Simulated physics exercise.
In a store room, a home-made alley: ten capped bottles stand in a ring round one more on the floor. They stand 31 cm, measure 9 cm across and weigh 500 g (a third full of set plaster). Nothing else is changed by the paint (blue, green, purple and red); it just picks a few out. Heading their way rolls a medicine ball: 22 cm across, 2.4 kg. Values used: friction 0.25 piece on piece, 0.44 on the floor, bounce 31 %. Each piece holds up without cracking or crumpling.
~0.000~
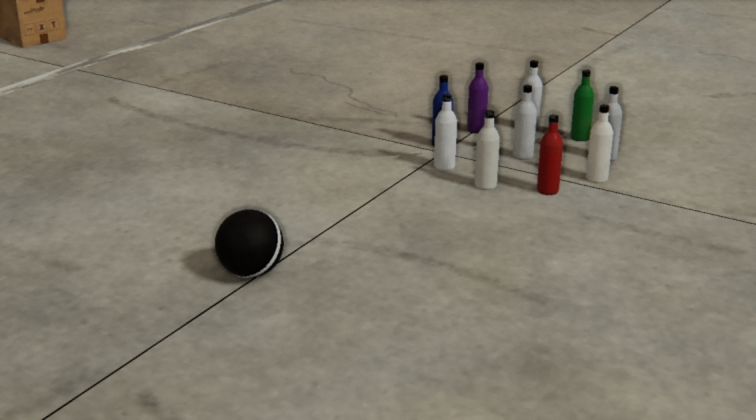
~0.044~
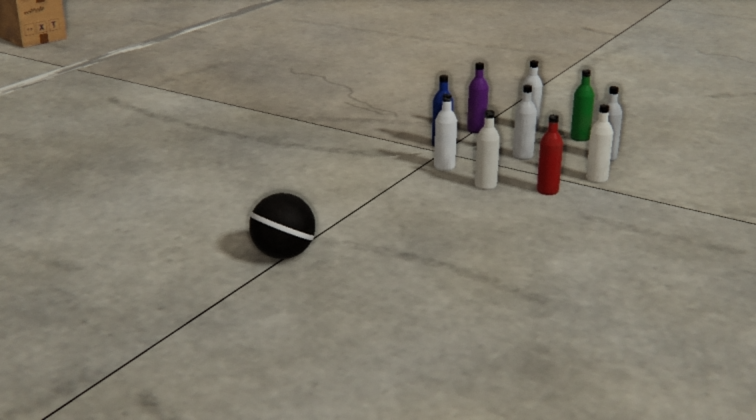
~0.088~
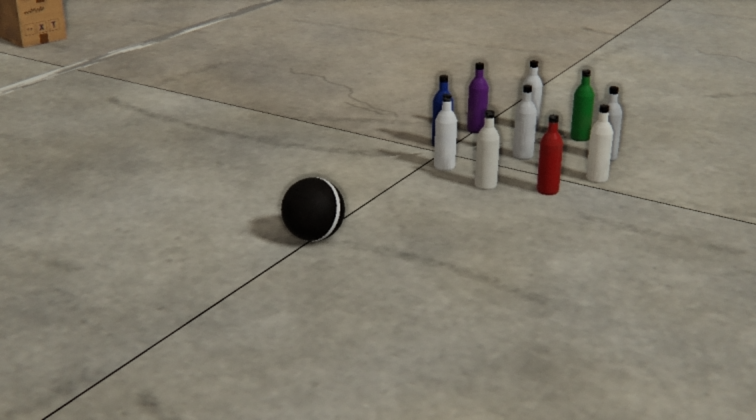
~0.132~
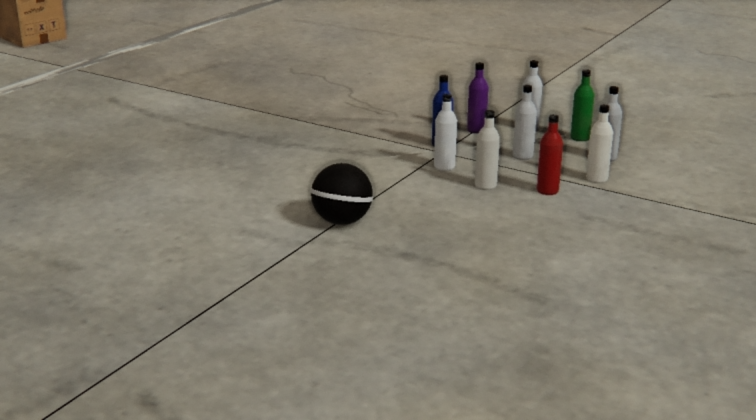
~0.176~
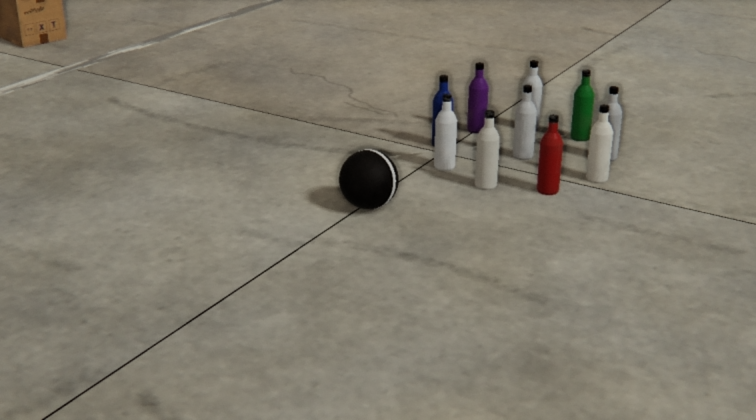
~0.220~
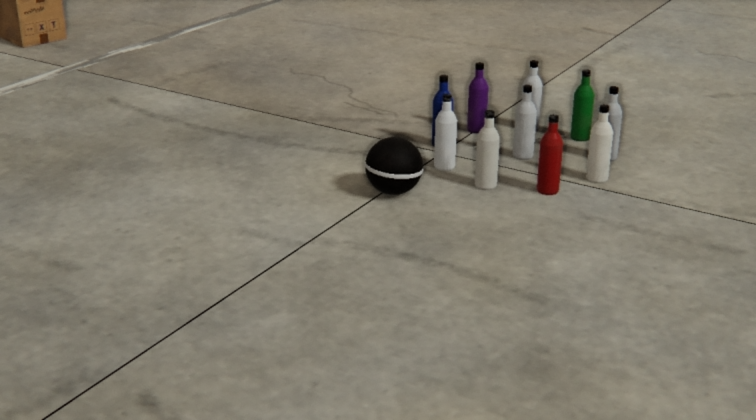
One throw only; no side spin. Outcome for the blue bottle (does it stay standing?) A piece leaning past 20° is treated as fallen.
Down.
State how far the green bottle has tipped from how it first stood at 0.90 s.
I'd estimate close to 90°.
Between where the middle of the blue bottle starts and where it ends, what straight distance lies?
Some 60 centimetres.
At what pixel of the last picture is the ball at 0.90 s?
Position: About (591, 82).
After 0.50 s, ball still moving; 5 of the 10 bottles over; blue bottle lying flat; green bottle 71° from how it stood.
After 0.90 s, ball still moving; 5 of the 10 bottles over; blue bottle lying flat; purple bottle lying flat.
In the end (1.4 s), ball rolling away; 5 of the 10 bottles over; blue bottle lying flat; purple bottle lying flat; green bottle lying flat. From the last view, middles, blue bottle near (418, 92), purple bottle near (465, 82).
